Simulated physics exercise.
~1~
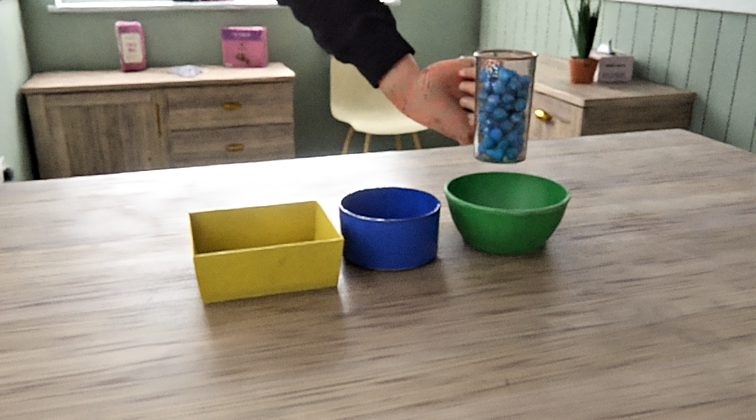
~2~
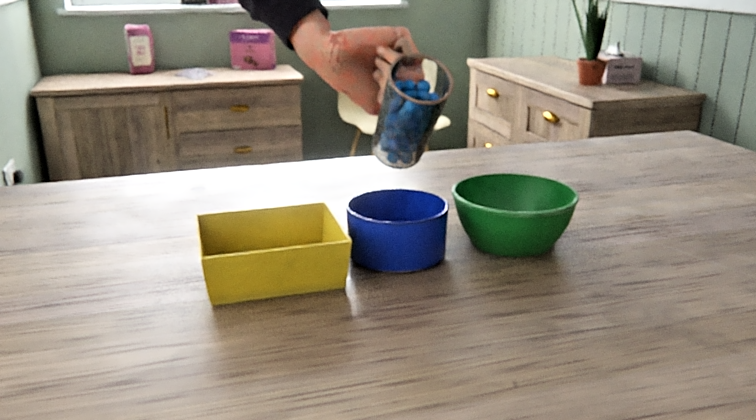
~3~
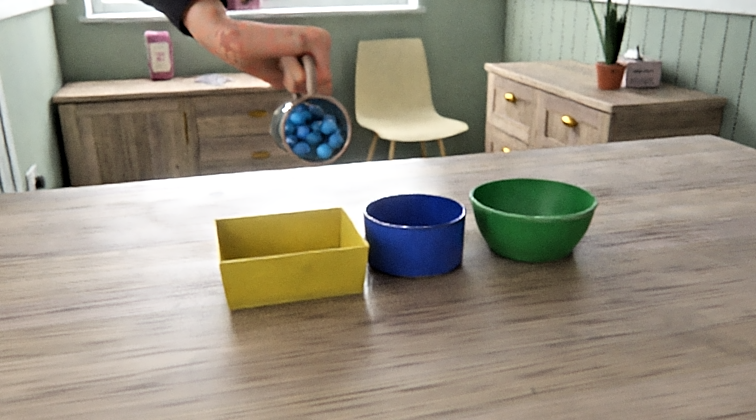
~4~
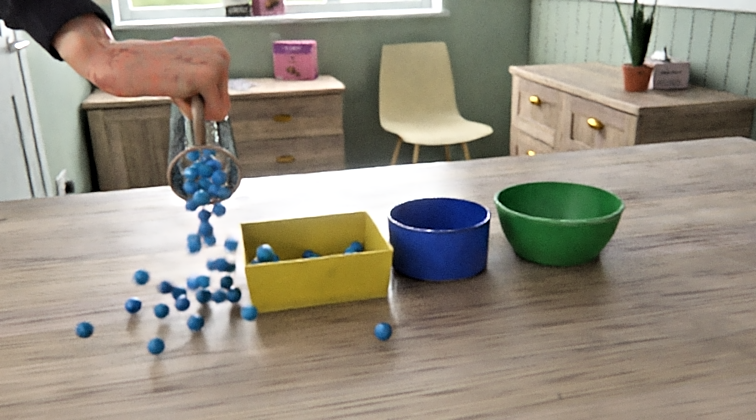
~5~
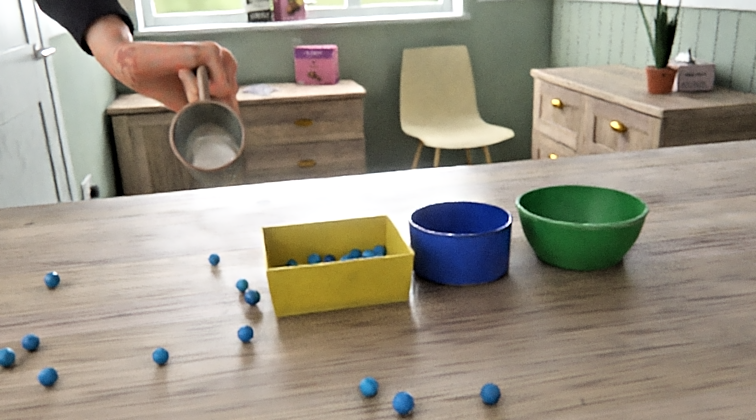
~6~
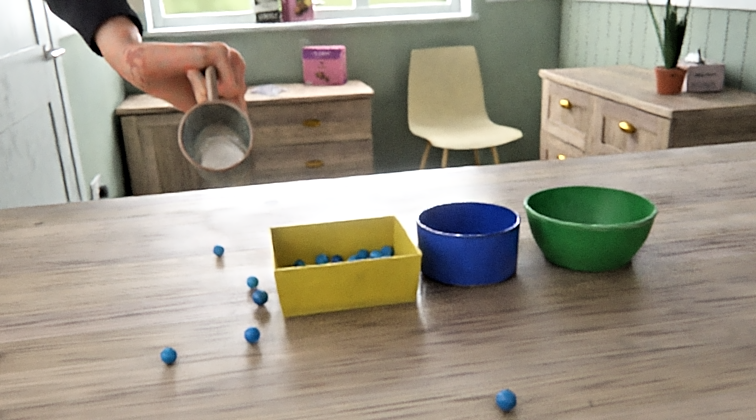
To begin with, a hand holds a clear cup of small blue balls upright above a green bowl, which stands on a wooden table beside a blue dish and a yellow tin. The hand carries the cup left, tilting it as it passes over the dish and the tin. Near the tin's left side, the balls pour out, some landing inside and many striking the table. The loose ones bounce and roll outward across the tabletop. Finally, the hand holds the emptied cup tilted, with some balls in the tin, others scattered outside, and the bowl and dish empty.
